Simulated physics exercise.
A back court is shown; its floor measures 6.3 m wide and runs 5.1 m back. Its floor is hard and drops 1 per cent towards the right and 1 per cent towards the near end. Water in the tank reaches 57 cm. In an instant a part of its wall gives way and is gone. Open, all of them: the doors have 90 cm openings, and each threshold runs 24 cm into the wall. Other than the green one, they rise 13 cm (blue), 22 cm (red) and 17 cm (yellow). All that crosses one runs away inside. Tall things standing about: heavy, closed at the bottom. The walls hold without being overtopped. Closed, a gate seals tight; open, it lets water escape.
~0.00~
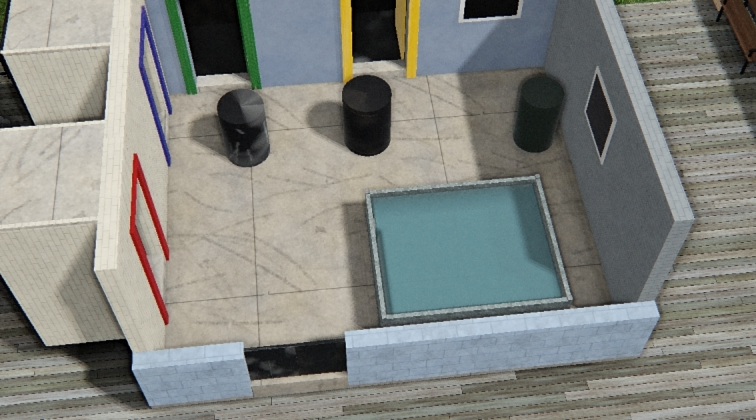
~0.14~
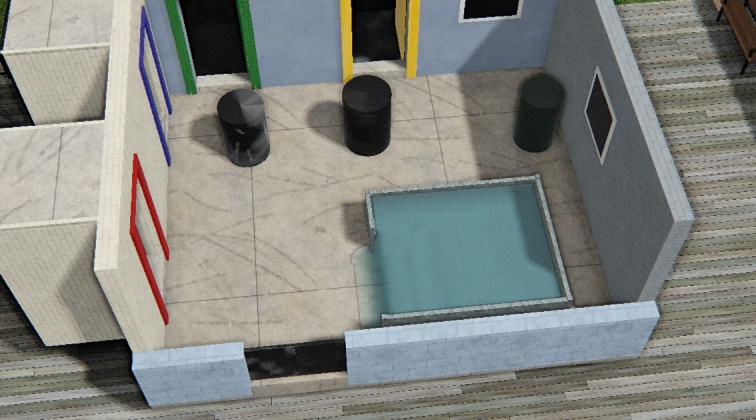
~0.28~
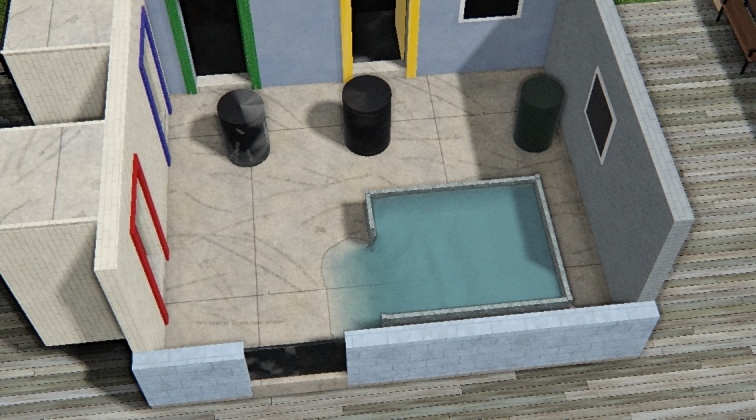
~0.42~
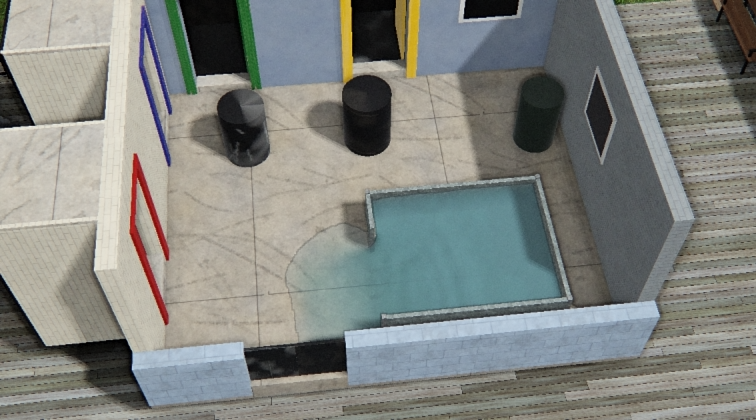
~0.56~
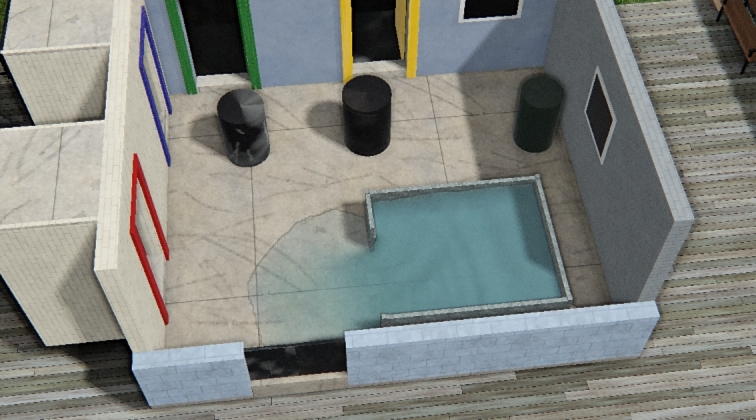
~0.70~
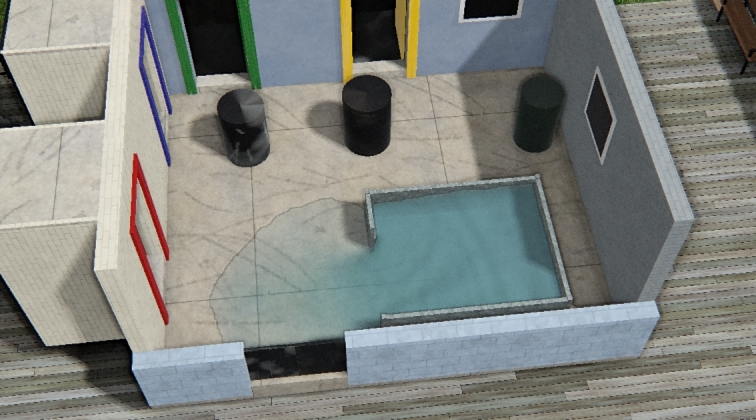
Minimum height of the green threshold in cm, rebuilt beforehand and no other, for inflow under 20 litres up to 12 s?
19 cm.
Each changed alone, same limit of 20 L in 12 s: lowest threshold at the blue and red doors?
Close to 13.5 cm (blue) and close to 25 cm (red).
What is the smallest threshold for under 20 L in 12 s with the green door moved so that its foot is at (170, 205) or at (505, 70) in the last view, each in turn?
In turn: About 10.5 cm, about 10.0 cm.
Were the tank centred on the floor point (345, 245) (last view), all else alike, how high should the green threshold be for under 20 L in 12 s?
Some 16 cm.
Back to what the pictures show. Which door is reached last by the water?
That would be the yellow door.
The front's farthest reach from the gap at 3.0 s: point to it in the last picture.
Pixel close to (170, 96).
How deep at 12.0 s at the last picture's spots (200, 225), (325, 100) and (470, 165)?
The depths come to about 6, 7 and 12 cm.
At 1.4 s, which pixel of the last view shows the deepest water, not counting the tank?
Look close to (165, 378).
After 1.4 s water covers 30 % of the floor, deepest (44 cm) near (165, 378); it has not reached the green door.
After 3.0 s water covers 40 % of the floor, deepest (36 cm) near (165, 378); it has not reached the green door.
After 12.0 s water covers 100 % of the floor, deepest (20 cm) near (610, 335); 6 cm at the green door, 73 litres in over its 13 cm threshold.
At the green door as built, the water arrived by 3.2 s and peaked near 24 cm at 3.6 s.
With a threshold of 16 cm, 42 litres would have come in within the 12 s; with 21.5 cm, 12 litres. So under 20 litres takes about 19 cm.
